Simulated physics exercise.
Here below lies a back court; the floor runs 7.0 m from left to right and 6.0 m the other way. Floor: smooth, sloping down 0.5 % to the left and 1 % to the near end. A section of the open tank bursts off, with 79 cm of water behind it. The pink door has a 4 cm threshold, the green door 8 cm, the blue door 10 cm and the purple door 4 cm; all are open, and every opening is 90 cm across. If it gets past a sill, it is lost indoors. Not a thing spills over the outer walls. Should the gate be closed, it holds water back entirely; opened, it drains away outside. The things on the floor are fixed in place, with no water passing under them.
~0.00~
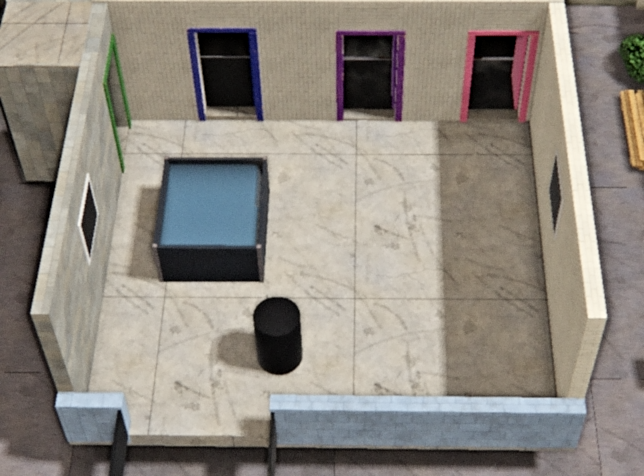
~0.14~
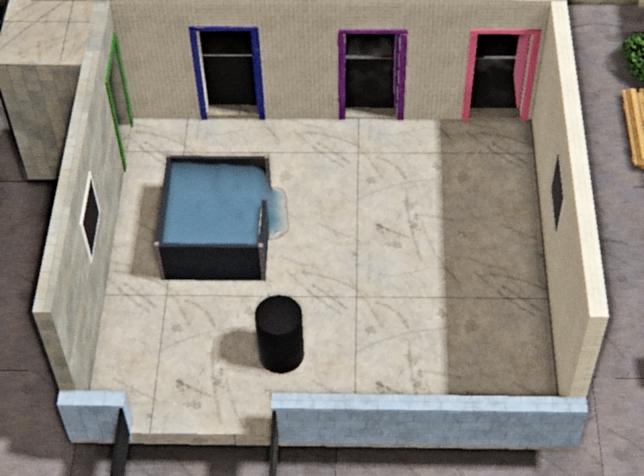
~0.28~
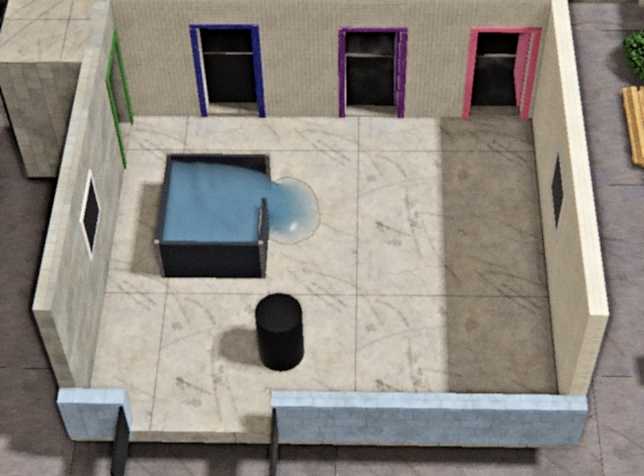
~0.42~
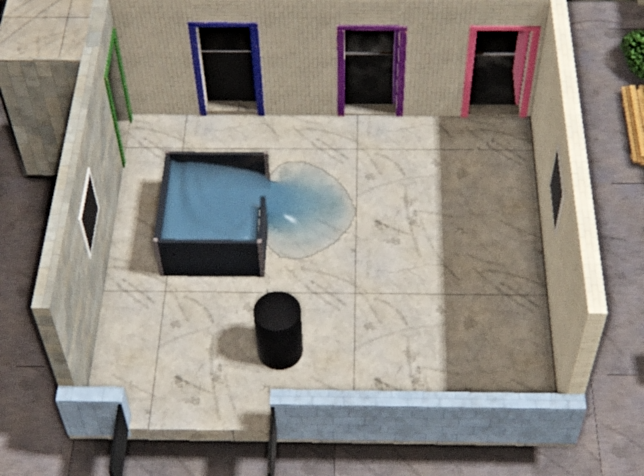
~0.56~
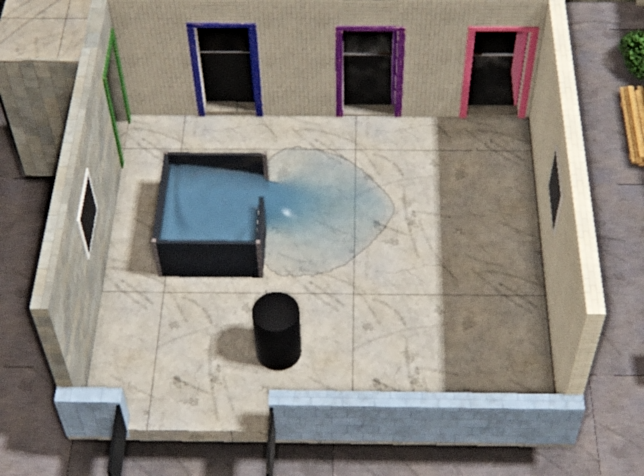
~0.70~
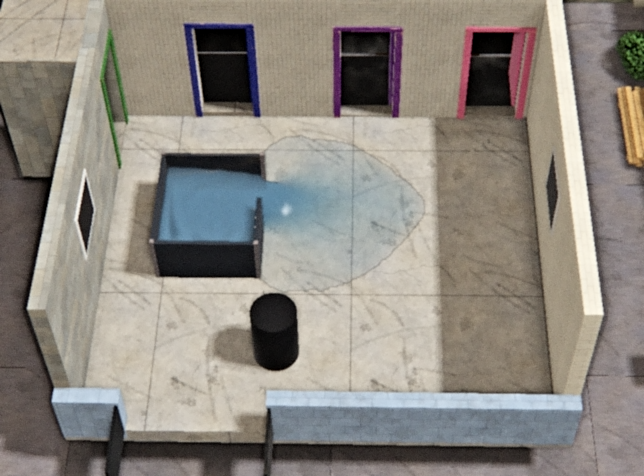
Water bursts from the right side of an open tank and spreads across the courtyard floor.
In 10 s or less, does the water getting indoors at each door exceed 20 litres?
Result: Pink door: Surplus; green door: Short; blue door: Short; purple door: Surplus.
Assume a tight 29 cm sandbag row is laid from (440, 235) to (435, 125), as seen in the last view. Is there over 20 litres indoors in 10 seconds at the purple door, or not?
Result at purple: Limit broken.
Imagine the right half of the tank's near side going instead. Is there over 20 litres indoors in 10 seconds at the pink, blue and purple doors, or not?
Then pink would come out on the low side, blue on the low side and purple on the low side.
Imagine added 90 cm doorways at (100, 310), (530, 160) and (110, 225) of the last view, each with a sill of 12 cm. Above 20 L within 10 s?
Check each in turn: The first fails, the second succeeds, the third fails.
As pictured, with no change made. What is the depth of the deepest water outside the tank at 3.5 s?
About 23 cm.
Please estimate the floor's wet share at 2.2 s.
I'd say around 45 % is wet.
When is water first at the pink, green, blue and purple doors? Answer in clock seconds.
First arrivals - pink 1.6 s, green not within the 10 s, blue 3.6 s, purple 1.1 s.
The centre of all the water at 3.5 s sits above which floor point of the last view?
Its balance point sits around (369, 228).
After 1.4 s water covers 40 % of the floor and is deepest (32 cm) near (276, 207); pink door not reached, green door not reached, blue door not reached, purple door 9 cm at the sill, 0 L in.
After 2.2 s water covers 45 % of the floor and is deepest (36 cm) near (520, 127); pink door 10 cm at the sill, 4 L in, green door not reached, blue door not reached, purple door 10 cm at the sill, 35 L in.
After 3.5 s water covers 50 % of the floor and is deepest (23 cm) near (546, 410); pink door 13 cm at the sill, 62 L in, green door not reached, blue door 1 cm at the sill, 0 L in, purple door 8 cm at the sill, 60 L in.
After 6.0 s water covers 60 % of the floor and is deepest (15 cm) near (522, 420); pink door 7 cm at the sill, 119 L in, green door not reached, blue door 1 cm at the sill, 0 L in, purple door 7 cm at the sill, 76 L in.
After 10.0 s water covers 85 % of the floor and is deepest (12 cm) near (276, 417); pink door 3 cm at the sill, 130 L in, green door not reached, blue door 1 cm at the sill, 0 L in, purple door 3 cm at the sill, 87 L in.
